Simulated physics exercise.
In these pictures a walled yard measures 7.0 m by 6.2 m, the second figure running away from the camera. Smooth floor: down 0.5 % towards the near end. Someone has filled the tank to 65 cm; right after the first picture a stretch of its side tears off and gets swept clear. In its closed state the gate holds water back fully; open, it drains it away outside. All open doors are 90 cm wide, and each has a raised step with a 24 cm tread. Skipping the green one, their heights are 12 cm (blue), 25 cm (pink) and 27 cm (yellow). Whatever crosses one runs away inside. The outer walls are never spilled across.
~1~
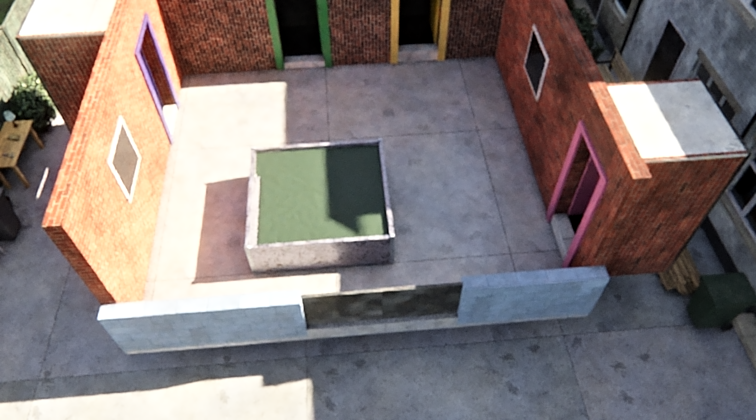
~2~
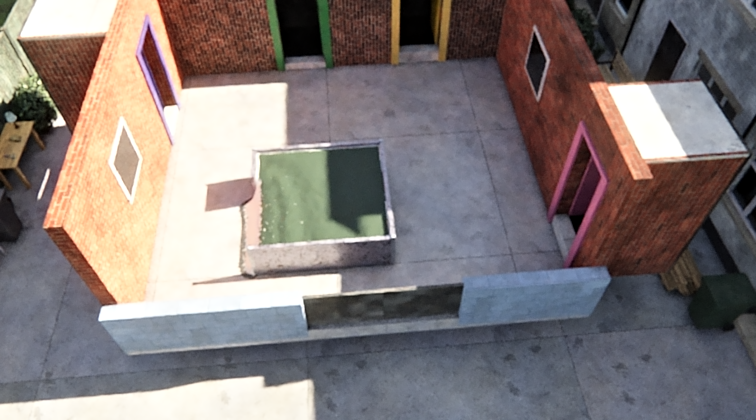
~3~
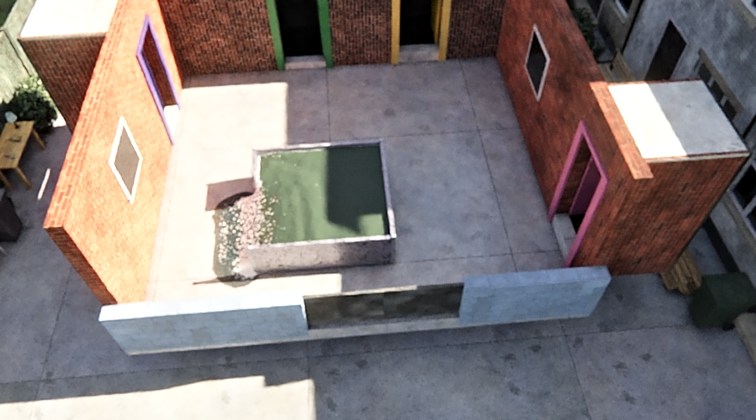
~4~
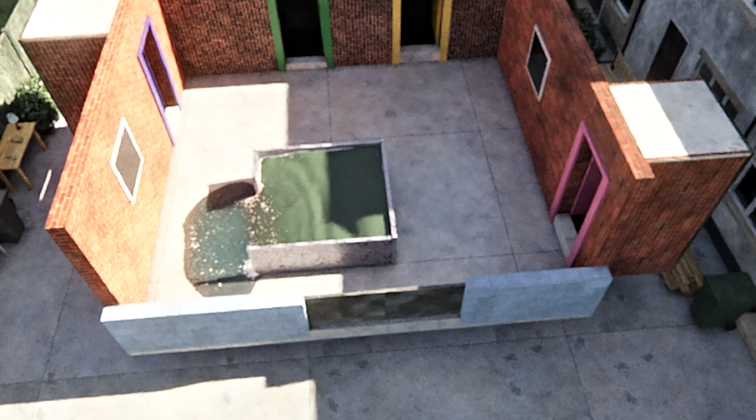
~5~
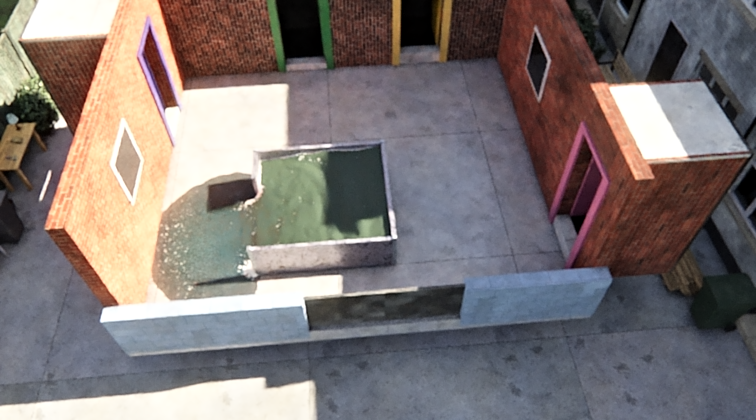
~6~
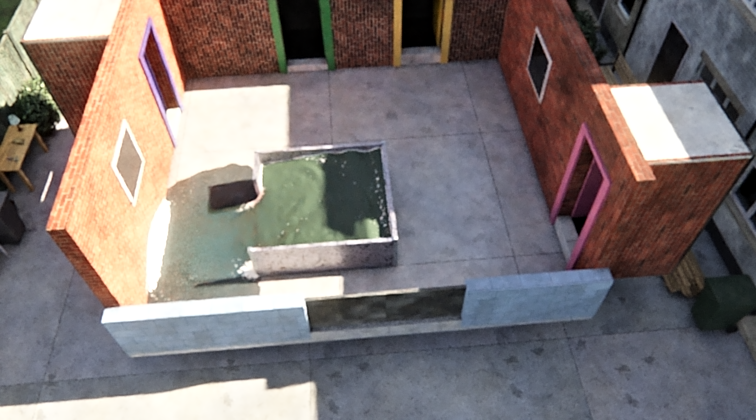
Green water pouring through the broken left side of a raised square tank, spreading across the paved floor of a brick-walled courtyard.
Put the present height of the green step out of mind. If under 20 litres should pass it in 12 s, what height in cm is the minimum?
The minimum is around 6.5 cm.
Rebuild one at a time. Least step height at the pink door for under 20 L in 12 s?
I'd raise pink to close to 13.5 cm.
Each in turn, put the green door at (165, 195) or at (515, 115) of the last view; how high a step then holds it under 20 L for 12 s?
In turn: Roughly 22 cm, roughly 8.5 cm.
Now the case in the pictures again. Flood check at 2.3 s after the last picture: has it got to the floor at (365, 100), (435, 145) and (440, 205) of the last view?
First bone-dry, second bone-dry, third bone-dry.
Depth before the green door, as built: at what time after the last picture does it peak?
Roughly at 4.0 s.
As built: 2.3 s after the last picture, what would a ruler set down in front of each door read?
Depths in cm: Blue 7, pink 0, yellow 0, green 0.
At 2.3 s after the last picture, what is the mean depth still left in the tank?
About 25 centimetres.
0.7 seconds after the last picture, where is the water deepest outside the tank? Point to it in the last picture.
Around (142, 333).
Then, 0.7 s after the last picture water covers 15 % of the floor, deepest (58 cm) near (142, 333); it has not reached the green door.
Then, 2.3 s after the last picture water covers 40 % of the floor, deepest (38 cm) near (142, 333); it has not reached the green door.
Then, 11.3 s after the last picture water covers 100 % of the floor, deepest (12 cm) near (559, 299); 5 cm at the green door, 0 litres in over its 15 cm step.
At the green door as built, the water peaked near 11 cm, 3.9 s after the last picture.
Run again over the same 12 s with other heights there, 29 litres in over 5.5 cm, 11 litres over 7.5 cm. The limit of 20 litres is kept from about 6.5 cm up.
